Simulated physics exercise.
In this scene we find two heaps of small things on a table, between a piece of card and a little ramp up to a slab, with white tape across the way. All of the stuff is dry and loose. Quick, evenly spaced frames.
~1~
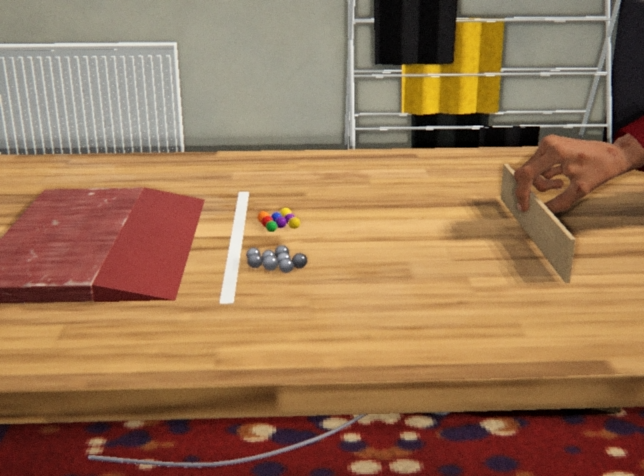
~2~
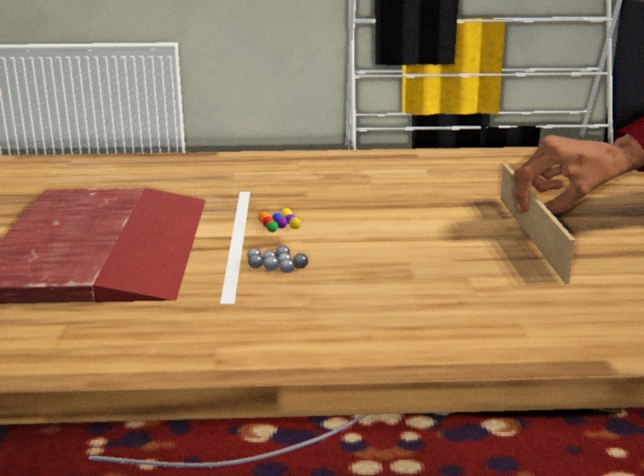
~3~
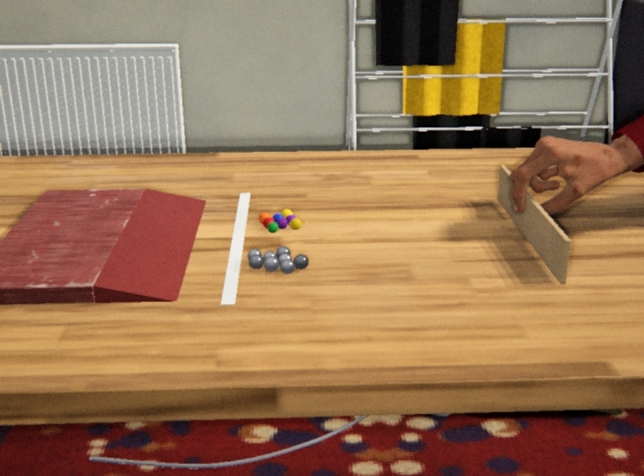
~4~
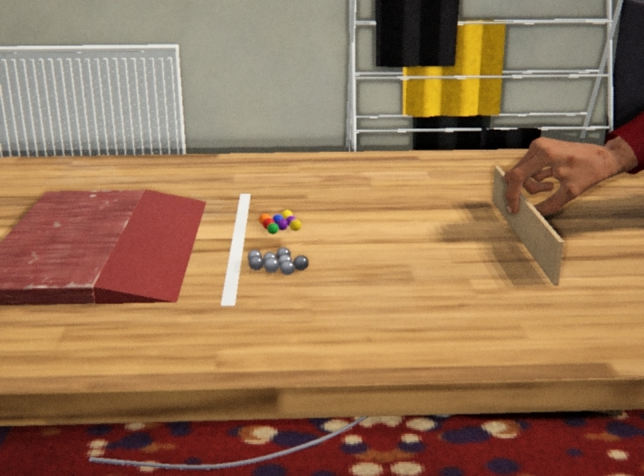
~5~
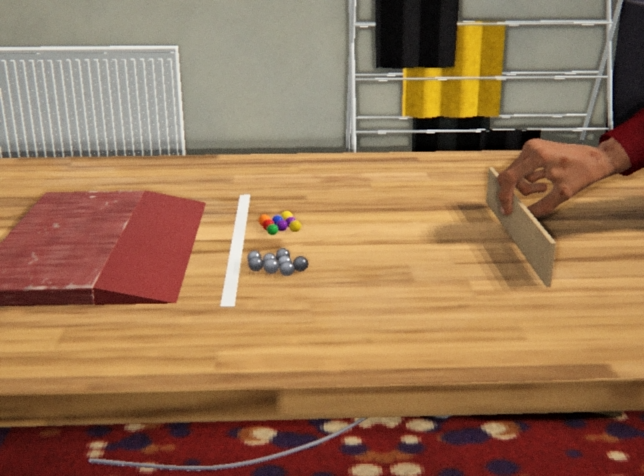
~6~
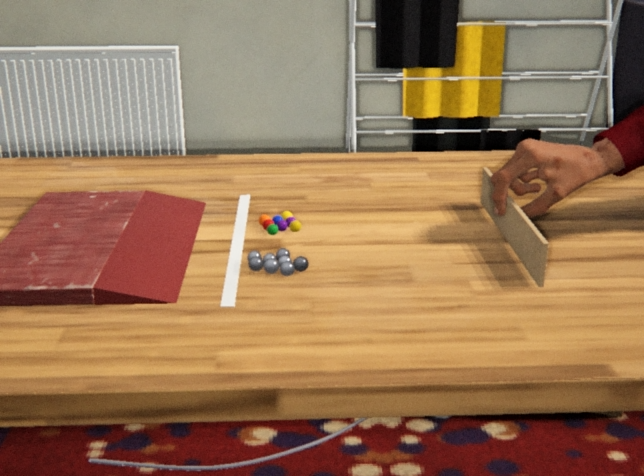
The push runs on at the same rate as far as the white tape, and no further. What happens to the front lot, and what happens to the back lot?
The front lot gets nothing over the top; the back lot gets nothing over the top.
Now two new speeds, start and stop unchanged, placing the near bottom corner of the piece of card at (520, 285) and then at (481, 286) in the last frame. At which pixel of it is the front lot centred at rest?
The middle stops roughly at (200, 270) the first time and at (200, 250) the second time.
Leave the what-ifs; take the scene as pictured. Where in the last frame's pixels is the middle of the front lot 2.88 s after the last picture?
Its centre is at about (186, 264).
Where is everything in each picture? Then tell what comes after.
The first picture shows piece of card at (565, 253), at rest; white tape at (243, 196); top of the ramp at (96, 277); front lot at (284, 259), a few steel balls; back lot at (276, 218), a few gumballs.
The second picture shows piece of card at (564, 254); back lot at (277, 218).
The third picture shows piece of card at (560, 254); front lot at (285, 260).
The fourth picture shows piece of card at (554, 256); back lot at (278, 220).
The fifth picture shows piece of card at (546, 257); front lot at (285, 262).
The sixth picture shows piece of card at (539, 257); white tape at (245, 200); top of the ramp at (97, 280); front lot at (285, 262); back lot at (278, 221).
Then, 1.29 s after the last picture, piece of card still moving, near (368, 202); front lot all short of the ramp; back lot all short of the ramp.
Then, 2.60 s after the last picture, piece of card stopped at the white tape; front lot all short of the ramp; back lot all short of the ramp.
By the end, piece of card stopped at the white tape; front lot none past the top, all short of the ramp; back lot none past the top, all short of the ramp.
